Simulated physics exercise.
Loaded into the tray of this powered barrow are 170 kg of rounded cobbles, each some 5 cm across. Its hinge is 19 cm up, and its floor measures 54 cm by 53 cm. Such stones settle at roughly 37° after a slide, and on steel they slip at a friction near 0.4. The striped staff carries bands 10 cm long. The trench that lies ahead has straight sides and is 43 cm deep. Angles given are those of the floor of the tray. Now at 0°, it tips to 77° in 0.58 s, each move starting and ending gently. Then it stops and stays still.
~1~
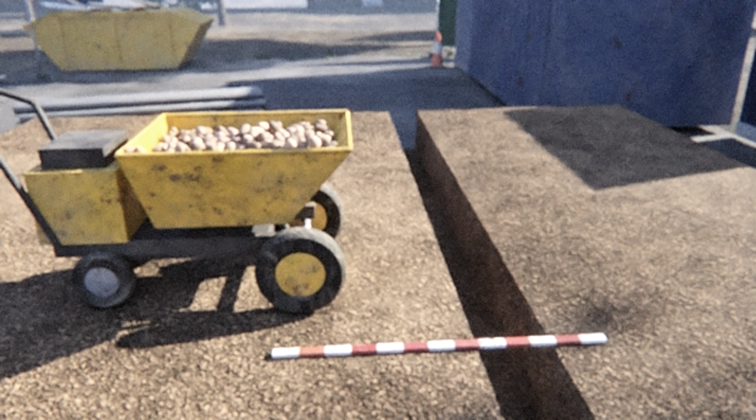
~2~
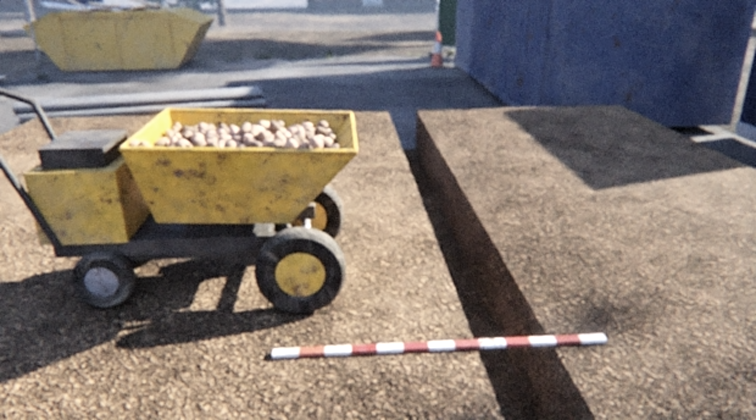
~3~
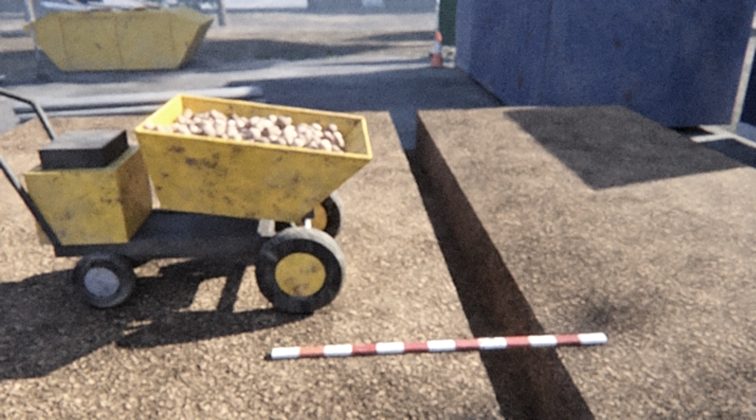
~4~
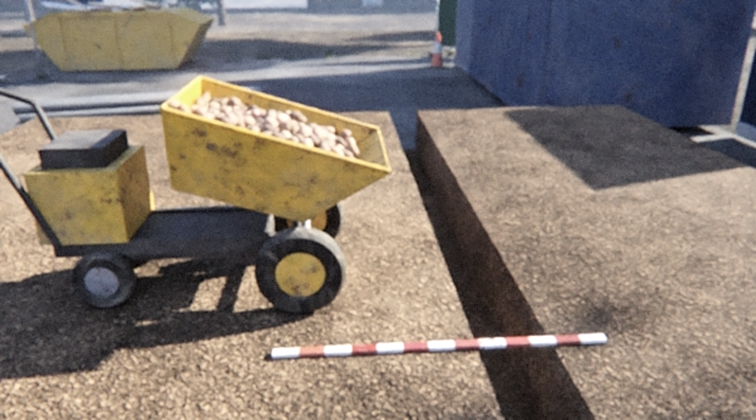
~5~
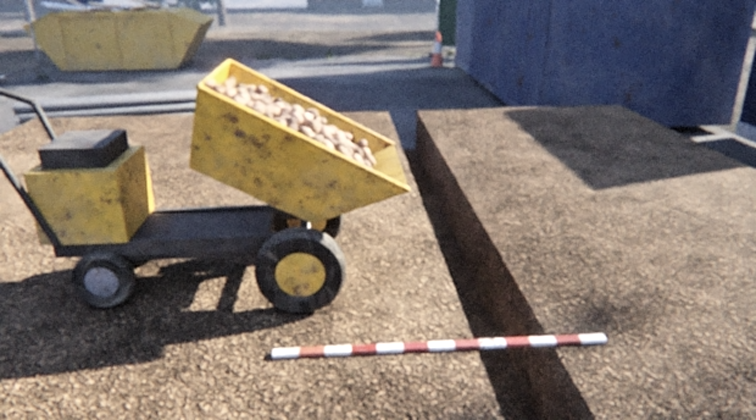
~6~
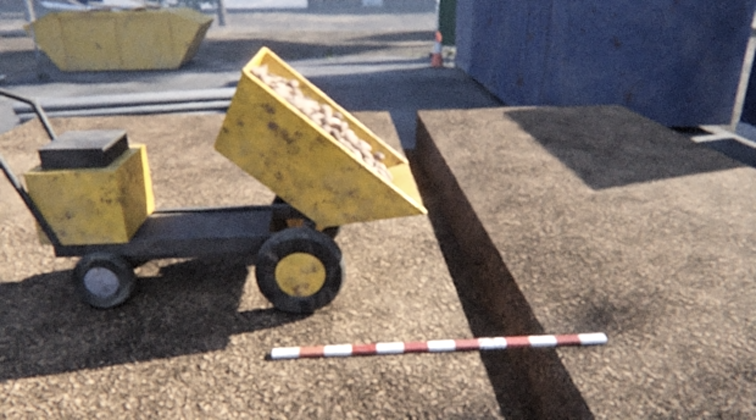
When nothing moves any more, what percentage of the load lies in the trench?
78 %.
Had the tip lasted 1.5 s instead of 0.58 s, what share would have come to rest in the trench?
Probably about 90 in a hundred.
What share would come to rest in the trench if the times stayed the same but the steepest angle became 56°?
Expect roughly 55 per cent.
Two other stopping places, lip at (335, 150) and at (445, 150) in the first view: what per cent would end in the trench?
Around 65% for the first place and 10% for the second.
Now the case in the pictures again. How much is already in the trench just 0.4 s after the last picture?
Some 40 per cent.
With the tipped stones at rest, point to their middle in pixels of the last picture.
(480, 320).
Then, 0.1 s after the last picture the floor is at 64°, 100 % in the tray; the foremost stones are at (421, 227).
Then, 0.4 s after the last picture the floor is at 77°, 56 % in the tray, 4 % short of the trench, 39 % in the trench; the foremost stones are at (513, 282).
Then, 0.7 s after the last picture the floor is at 77°, 8 % in the tray, 6 % short of the trench, 71 % in the trench, 15 % past the trench; the foremost stones are at (683, 264).
Then, 2.7 s after the last picture the floor is at 77°, 1 % in the tray, 6 % short of the trench, 78 % in the trench, 15 % past the trench; the foremost stones are past the picture's edge.
